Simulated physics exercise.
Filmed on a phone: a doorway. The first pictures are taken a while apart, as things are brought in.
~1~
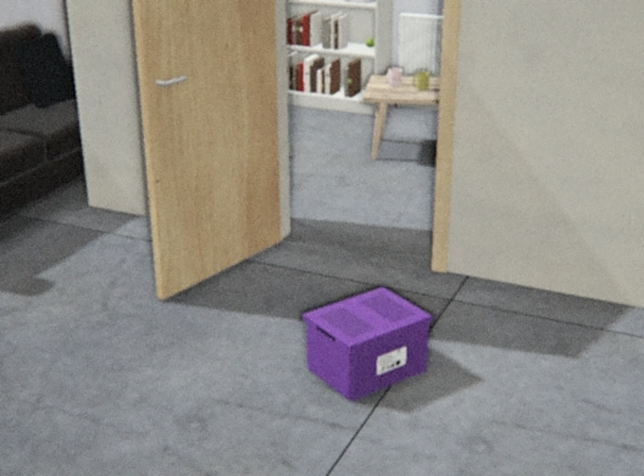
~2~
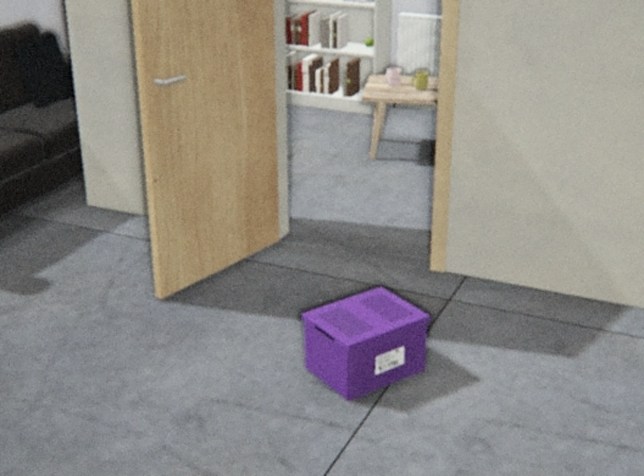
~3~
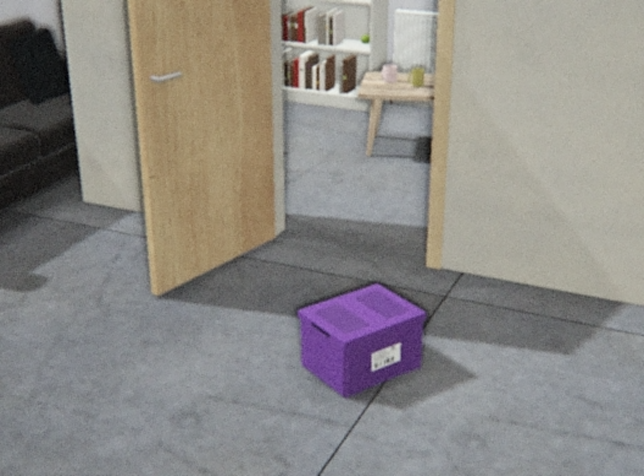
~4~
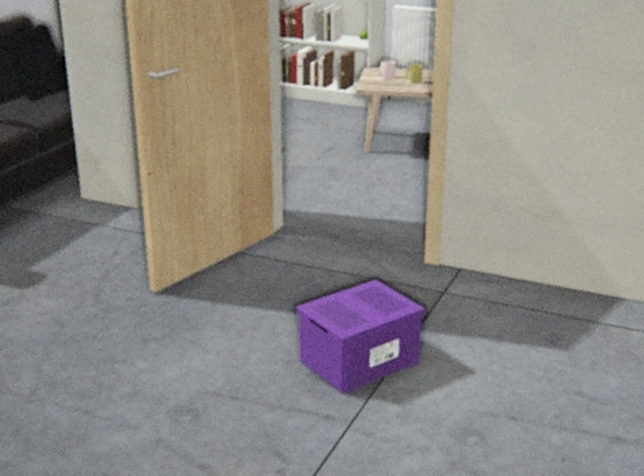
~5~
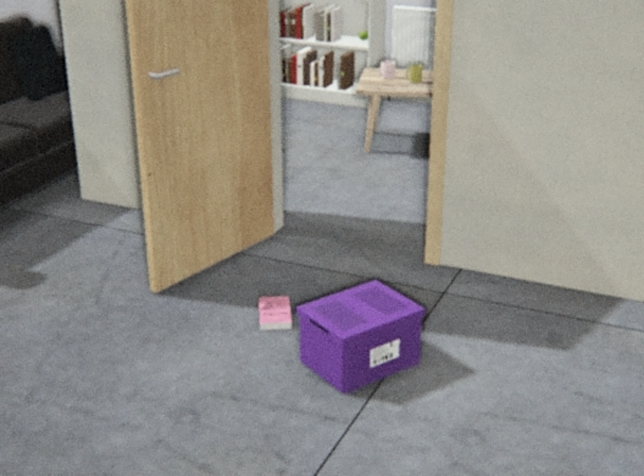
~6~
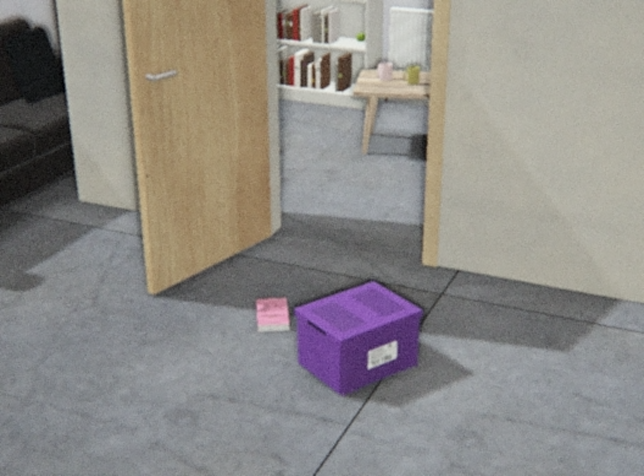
A door stood wide open behind a purple tote on the gray floor, and nothing moved until a small pink book appeared to the left of the tote, where it stayed still.
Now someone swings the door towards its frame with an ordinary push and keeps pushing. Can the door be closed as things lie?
As it turns out, it closes.
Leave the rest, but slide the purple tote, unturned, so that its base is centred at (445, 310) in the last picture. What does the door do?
Then it reaches the frame.
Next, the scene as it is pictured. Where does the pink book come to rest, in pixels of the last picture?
At about (312, 320).
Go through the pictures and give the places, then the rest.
The first frame shows door wide open and still; purple tote (367, 343).
The second frame shows door wide open and still; purple tote (365, 343).
The third frame shows door wide open and still; purple tote (361, 340).
The fourth frame shows door wide open and still; purple tote (360, 336).
The fifth frame shows door wide open and still; purple tote (360, 336).
The sixth frame shows door wide open and still; pink book (273, 315); purple tote (358, 337).
Then, 1.10 s past the last view, open by 78°.
Then, 1.70 s past the last view, open by 54°; pink book displaced about its own width near (305, 319).
Then, 2.40 s past the last view, open by 26°; pink book displaced about its own width near (312, 320).
Finally, open by 0°; moved from the start, pink book; purple tote still in place. Final places as the last picture's camera would see them, pink book near (312, 320).
